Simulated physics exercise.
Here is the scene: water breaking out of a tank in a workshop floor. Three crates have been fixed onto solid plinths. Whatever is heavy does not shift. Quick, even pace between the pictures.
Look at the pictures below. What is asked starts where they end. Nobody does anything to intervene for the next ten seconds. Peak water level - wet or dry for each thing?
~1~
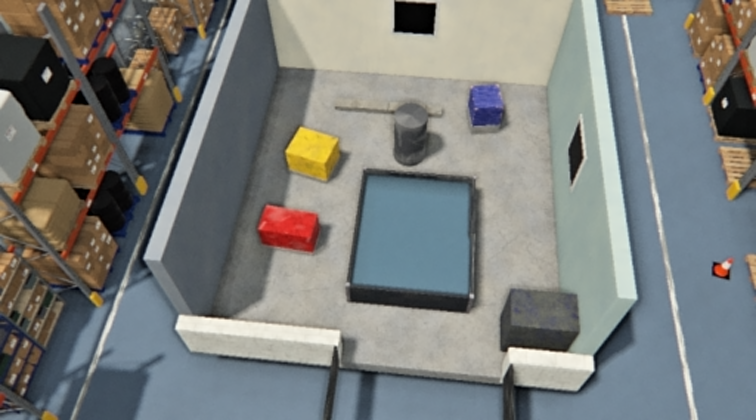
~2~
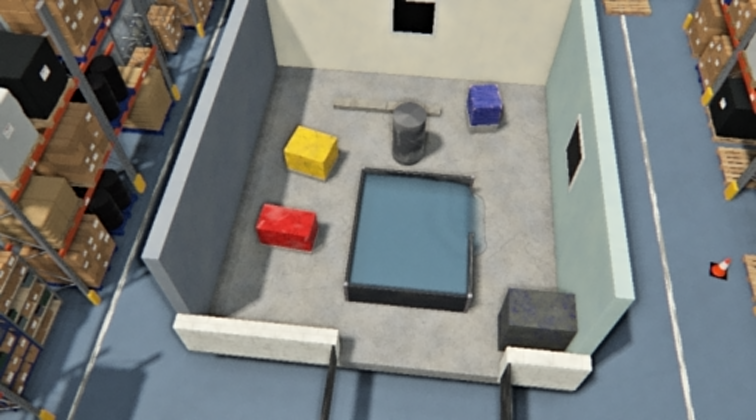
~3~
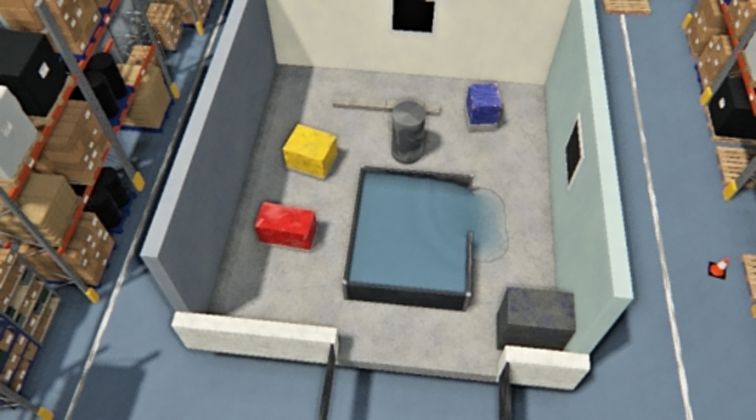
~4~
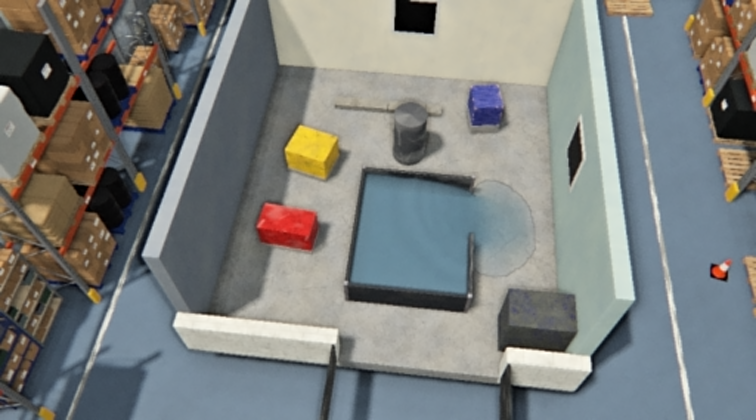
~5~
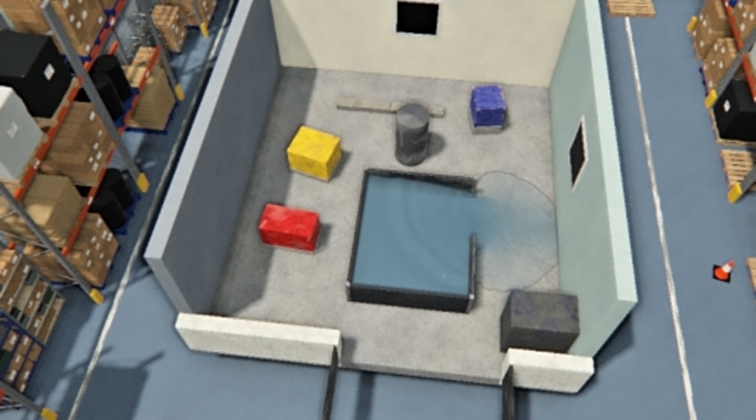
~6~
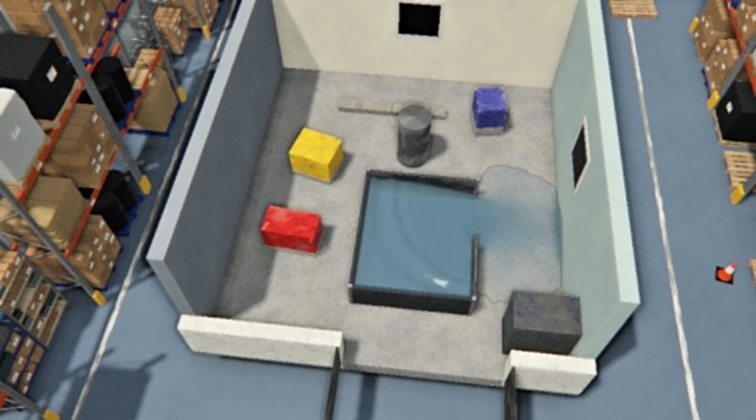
As I see it, the blue crate comes through untouched. The red crate comes through untouched. The yellow crate comes through untouched.
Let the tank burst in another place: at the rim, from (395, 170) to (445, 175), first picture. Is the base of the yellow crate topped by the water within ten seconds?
Per crate - yellow crate: Flooded.
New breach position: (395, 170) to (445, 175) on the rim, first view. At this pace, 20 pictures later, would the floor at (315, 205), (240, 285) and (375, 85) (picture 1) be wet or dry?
Sodden, then spared, then sodden.
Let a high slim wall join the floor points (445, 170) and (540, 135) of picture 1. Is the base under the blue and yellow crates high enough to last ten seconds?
Then: Blue escapes it, yellow takes water.
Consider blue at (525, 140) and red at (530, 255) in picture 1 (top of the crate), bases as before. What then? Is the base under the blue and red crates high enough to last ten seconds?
The blue crate is reached, while the red crate is reached.
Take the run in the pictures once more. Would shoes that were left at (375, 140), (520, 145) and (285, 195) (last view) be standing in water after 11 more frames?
First spared, second inundated, third spared.
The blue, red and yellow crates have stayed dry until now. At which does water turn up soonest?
Answer: The crate marked blue.
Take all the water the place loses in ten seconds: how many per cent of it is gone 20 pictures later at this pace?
It comes to around 5 per cent.
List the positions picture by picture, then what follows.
The tank at (414, 231) is whole and still, in the first picture.
The front is at (474, 252), out from the gap at (468, 217), in the second picture.
The front is at (492, 256), out from the gap at (467, 217), in the third picture.
Water pours out at (468, 219) and has run to (529, 250), in the fourth picture.
The front is at (558, 256), out from the gap at (470, 220), in the fifth picture.
The front is at (561, 281), out from the gap at (472, 221), in the sixth picture.
A moment on, water covers 15 % of the floor; the blue crate not reached, the red crate not reached, the yellow crate not reached.
Next, water covers 25 % of the floor; the blue crate water round its plinth, the red crate not reached, the yellow crate not reached.
Then, water covers 35 % of the floor; the blue crate water round its plinth, the red crate not reached, the yellow crate not reached.
Later, water covers 55 % of the floor; the blue crate water round its plinth, the red crate not reached, the yellow crate not reached.
In the end, water covers 85 % of the floor; the blue crate stayed above the water, the red crate stayed above the water, the yellow crate stayed above the water.
